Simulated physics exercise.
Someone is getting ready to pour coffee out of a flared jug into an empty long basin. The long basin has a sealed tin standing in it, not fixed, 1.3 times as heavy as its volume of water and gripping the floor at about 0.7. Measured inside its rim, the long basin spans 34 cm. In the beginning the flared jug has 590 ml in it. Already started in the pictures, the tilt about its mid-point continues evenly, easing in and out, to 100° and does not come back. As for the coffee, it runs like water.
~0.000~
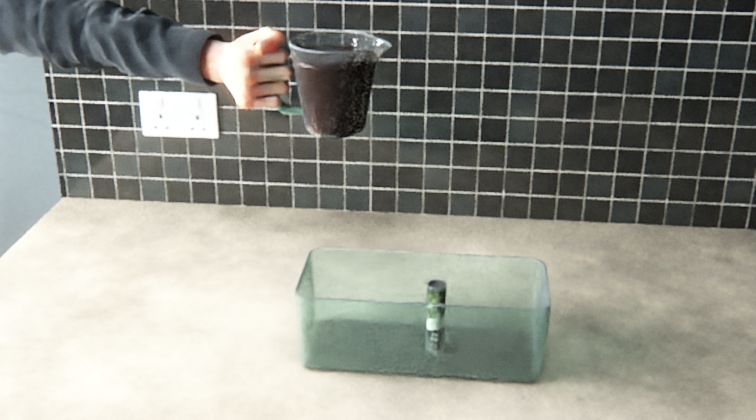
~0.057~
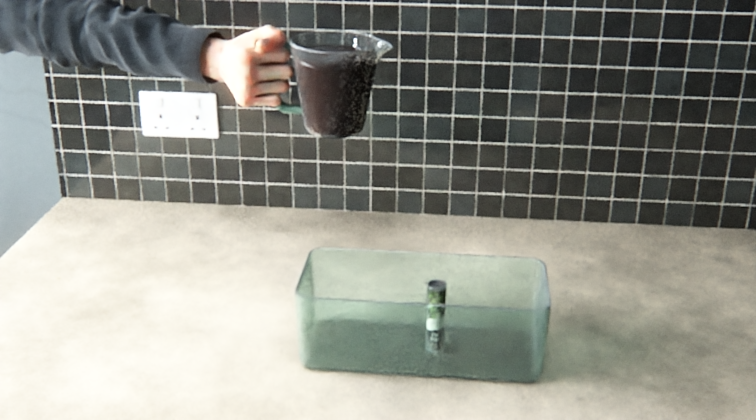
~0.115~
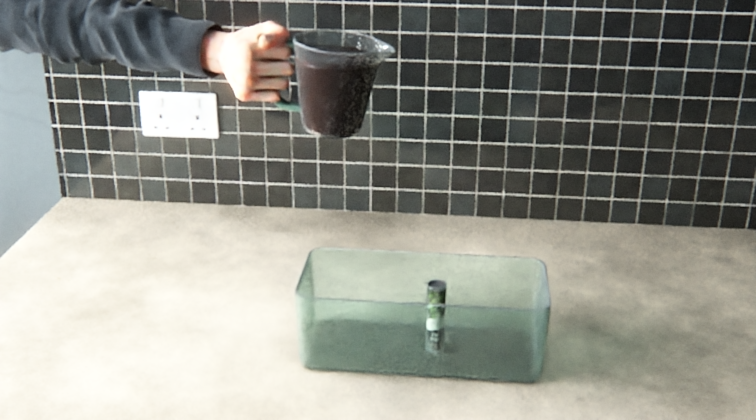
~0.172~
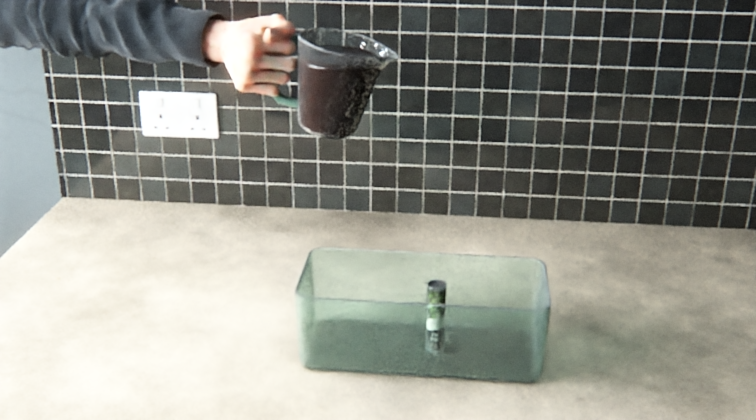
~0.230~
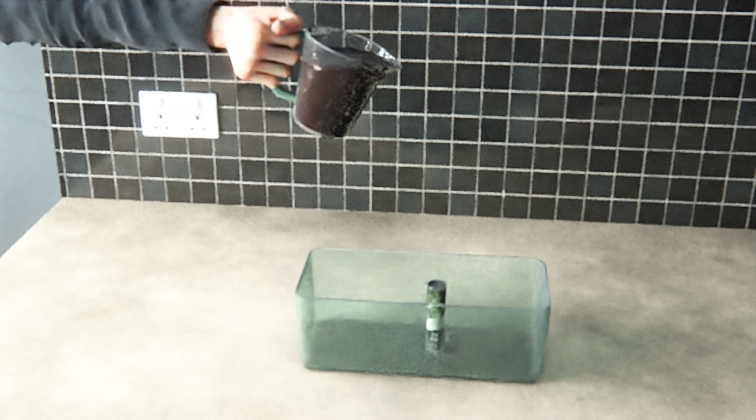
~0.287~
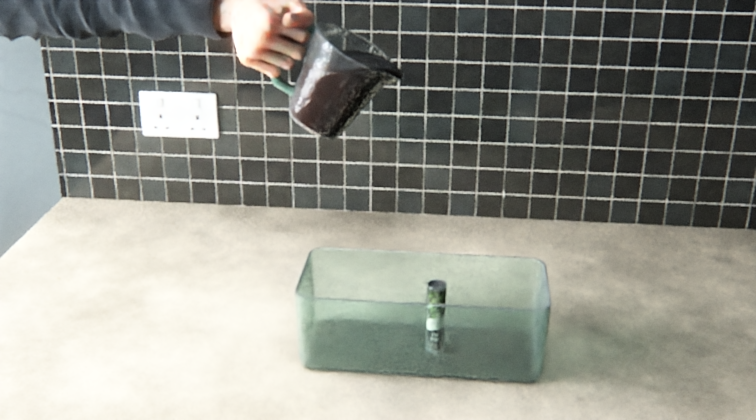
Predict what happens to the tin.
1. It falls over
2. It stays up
2.
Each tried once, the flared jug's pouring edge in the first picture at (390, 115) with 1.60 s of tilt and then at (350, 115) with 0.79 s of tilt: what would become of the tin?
Trial 1 - tin tips; trial 2 - tin stays standing.
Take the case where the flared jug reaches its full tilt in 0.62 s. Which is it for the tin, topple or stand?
The tin keeps standing.
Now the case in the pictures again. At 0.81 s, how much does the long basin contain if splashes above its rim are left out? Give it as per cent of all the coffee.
Near 56 in a hundred.
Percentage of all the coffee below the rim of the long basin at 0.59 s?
Roughly 8 per cent.
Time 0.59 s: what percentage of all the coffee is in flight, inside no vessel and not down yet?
Close to 38 per cent, I'd say.
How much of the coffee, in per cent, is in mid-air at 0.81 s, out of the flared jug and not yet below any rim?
Near 32 per cent, I'd say.
After 0.59 s the tilt is 85° and 55 per cent is still to pour; the tin stands where it began.
After 0.81 s the tilt is 100° and 12 per cent is still to pour; the tin stands where it began.
After 1.04 s the tilt is 100° and 1 per cent is still to pour; the tin stands where it began.
After 1.29 s the tilt is 100° and 0 per cent is still to pour; the tin stands where it began.
In the end the tin stands where it began.
